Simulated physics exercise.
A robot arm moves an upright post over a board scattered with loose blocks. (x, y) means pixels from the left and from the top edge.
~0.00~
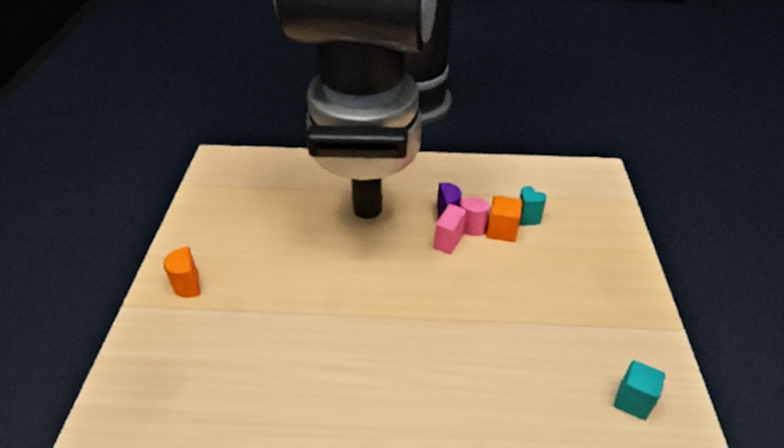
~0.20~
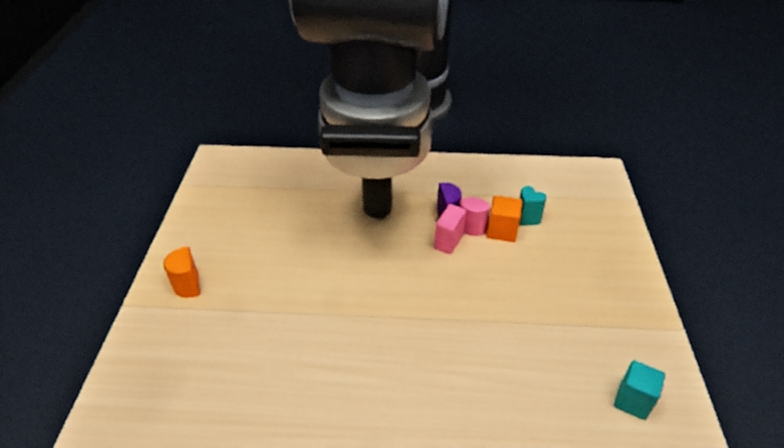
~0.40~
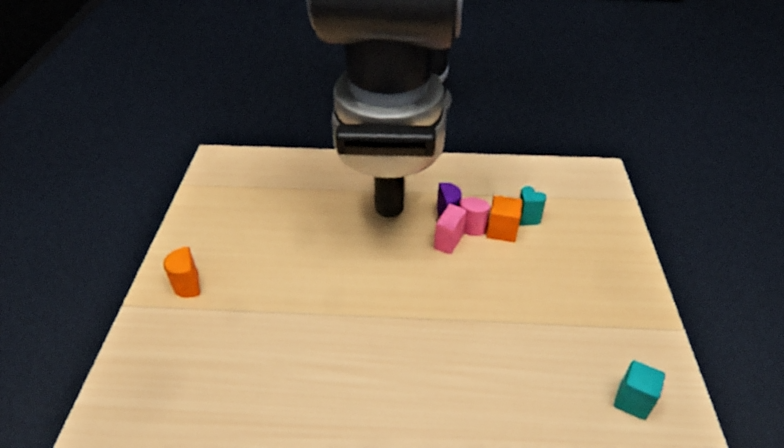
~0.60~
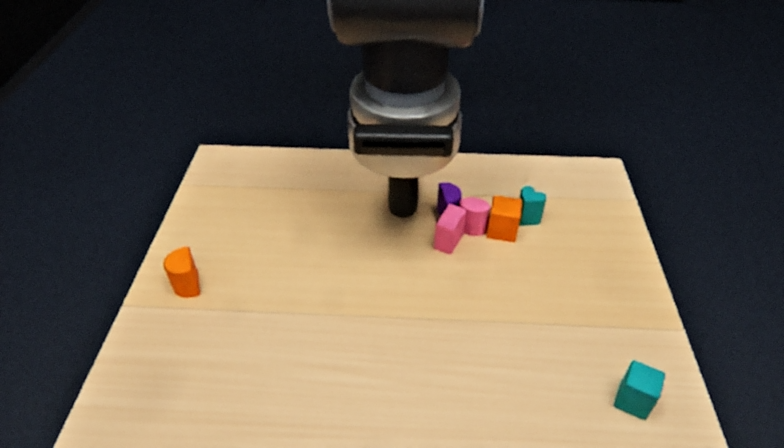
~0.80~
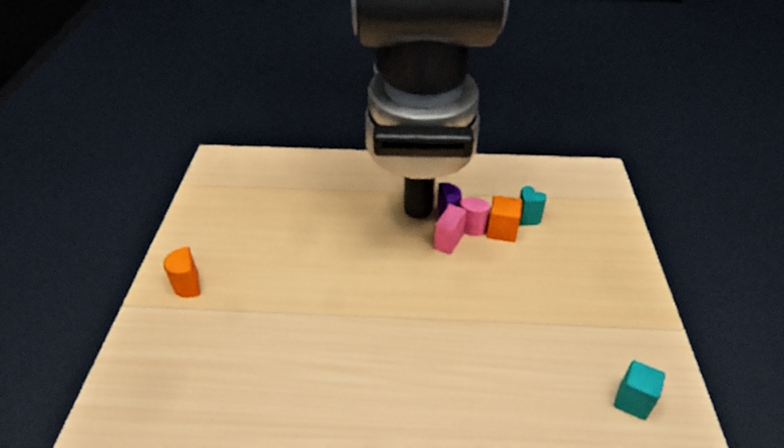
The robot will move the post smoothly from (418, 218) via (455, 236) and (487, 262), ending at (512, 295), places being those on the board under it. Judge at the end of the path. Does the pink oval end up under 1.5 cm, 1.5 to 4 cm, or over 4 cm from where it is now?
Short of 1.5 cm.
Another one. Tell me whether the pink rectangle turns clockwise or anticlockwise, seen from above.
Clockwise, looking down.
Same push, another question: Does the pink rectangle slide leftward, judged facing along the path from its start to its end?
In short: No.
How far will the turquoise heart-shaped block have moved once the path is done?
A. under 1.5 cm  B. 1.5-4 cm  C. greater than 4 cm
A
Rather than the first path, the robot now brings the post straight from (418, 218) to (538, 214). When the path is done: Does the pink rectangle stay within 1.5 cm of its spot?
Yes.
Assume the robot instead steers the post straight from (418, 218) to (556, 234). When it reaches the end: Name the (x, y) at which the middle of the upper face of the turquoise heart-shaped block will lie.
Around pixel (551, 191).
The first path, step by step. One third of the way, post (456, 227); purple D-shaped block (457, 190), turned 35° anticlockwise; pink rectangle (467, 228), turned 55° clockwise; pink oval (482, 204), turned 30° clockwise; orange square piece (511, 207), turned 15° anticlockwise.
Two thirds of the way, post (489, 253); purple D-shaped block (457, 190), turned 35° anticlockwise; pink rectangle (491, 256), turned 80° clockwise; pink oval (483, 203), turned 30° clockwise; orange square piece (511, 207), turned 15° anticlockwise.
At the end, post (514, 286); purple D-shaped block (457, 190), turned 35° anticlockwise; pink rectangle (496, 280), turned 125° clockwise; pink oval (483, 203), turned 30° clockwise; orange square piece (511, 207), turned 15° anticlockwise; turquoise heart-shaped block in place.
